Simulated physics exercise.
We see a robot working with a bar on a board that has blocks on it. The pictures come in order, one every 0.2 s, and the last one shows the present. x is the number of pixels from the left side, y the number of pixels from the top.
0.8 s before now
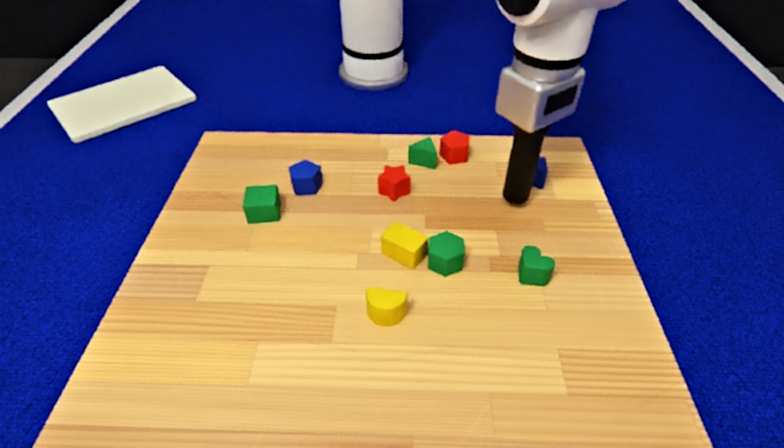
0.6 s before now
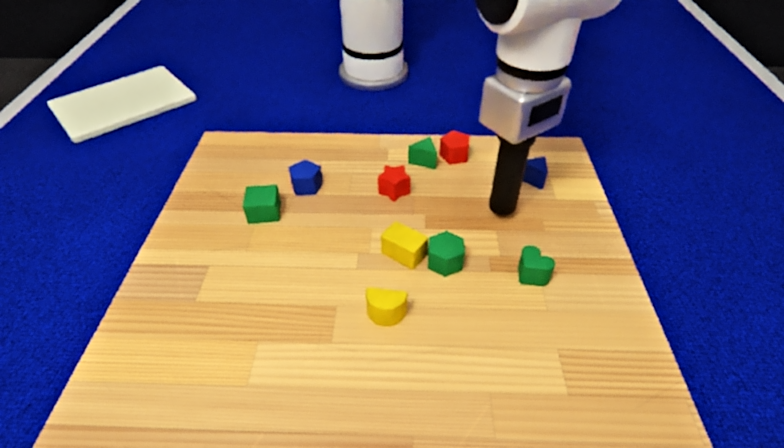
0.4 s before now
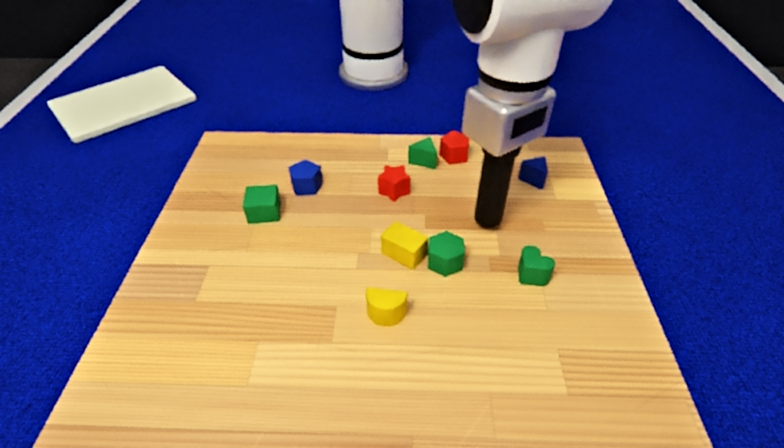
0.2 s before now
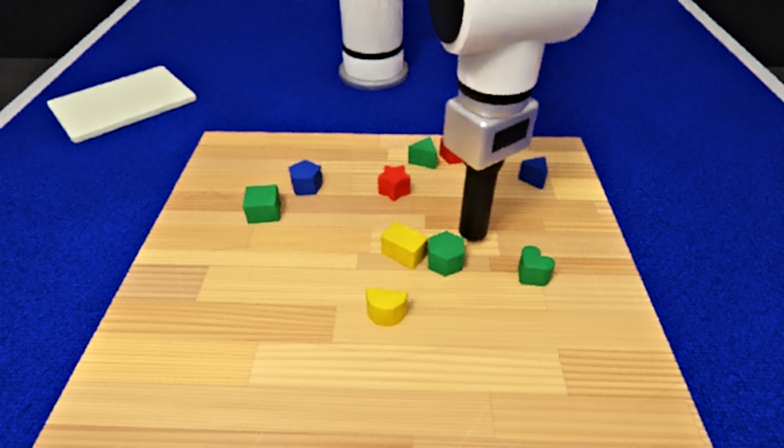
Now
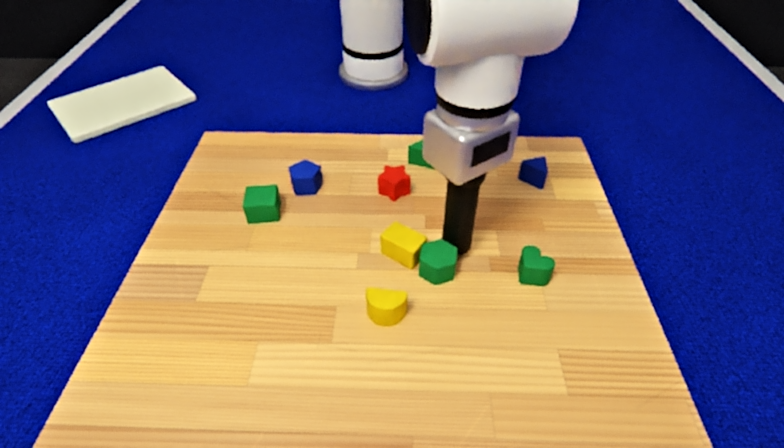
A robot arm moved its black bar down and to the left across a wooden board of colored blocks, then nudged the green hexagon slightly while the other blocks stayed put.
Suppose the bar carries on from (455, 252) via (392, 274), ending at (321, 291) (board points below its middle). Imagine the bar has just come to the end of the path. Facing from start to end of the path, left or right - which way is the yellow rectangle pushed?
Its shift is rightward.
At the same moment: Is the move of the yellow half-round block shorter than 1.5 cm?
Yes, that is how it ends up.
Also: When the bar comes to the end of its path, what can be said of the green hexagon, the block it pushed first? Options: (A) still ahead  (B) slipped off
(B)
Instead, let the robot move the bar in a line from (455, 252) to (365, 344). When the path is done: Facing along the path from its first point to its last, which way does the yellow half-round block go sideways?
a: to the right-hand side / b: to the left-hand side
a (to the right-hand side)
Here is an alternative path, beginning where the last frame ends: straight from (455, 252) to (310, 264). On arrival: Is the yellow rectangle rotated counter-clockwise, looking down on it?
My answer is no.
The first path, step by step. One third of the way, bar at (414, 261); yellow rectangle at (382, 235), turned 35° clockwise; green hexagon at (415, 277), turned 45° anticlockwise.
Two thirds of the way, bar at (368, 273); yellow rectangle at (366, 235), turned 95° clockwise; green hexagon at (413, 279), turned 55° anticlockwise.
At the end, bar at (320, 284); yellow half-round block in place; yellow rectangle at (366, 235), turned 95° clockwise; green hexagon at (413, 279), turned 55° anticlockwise.
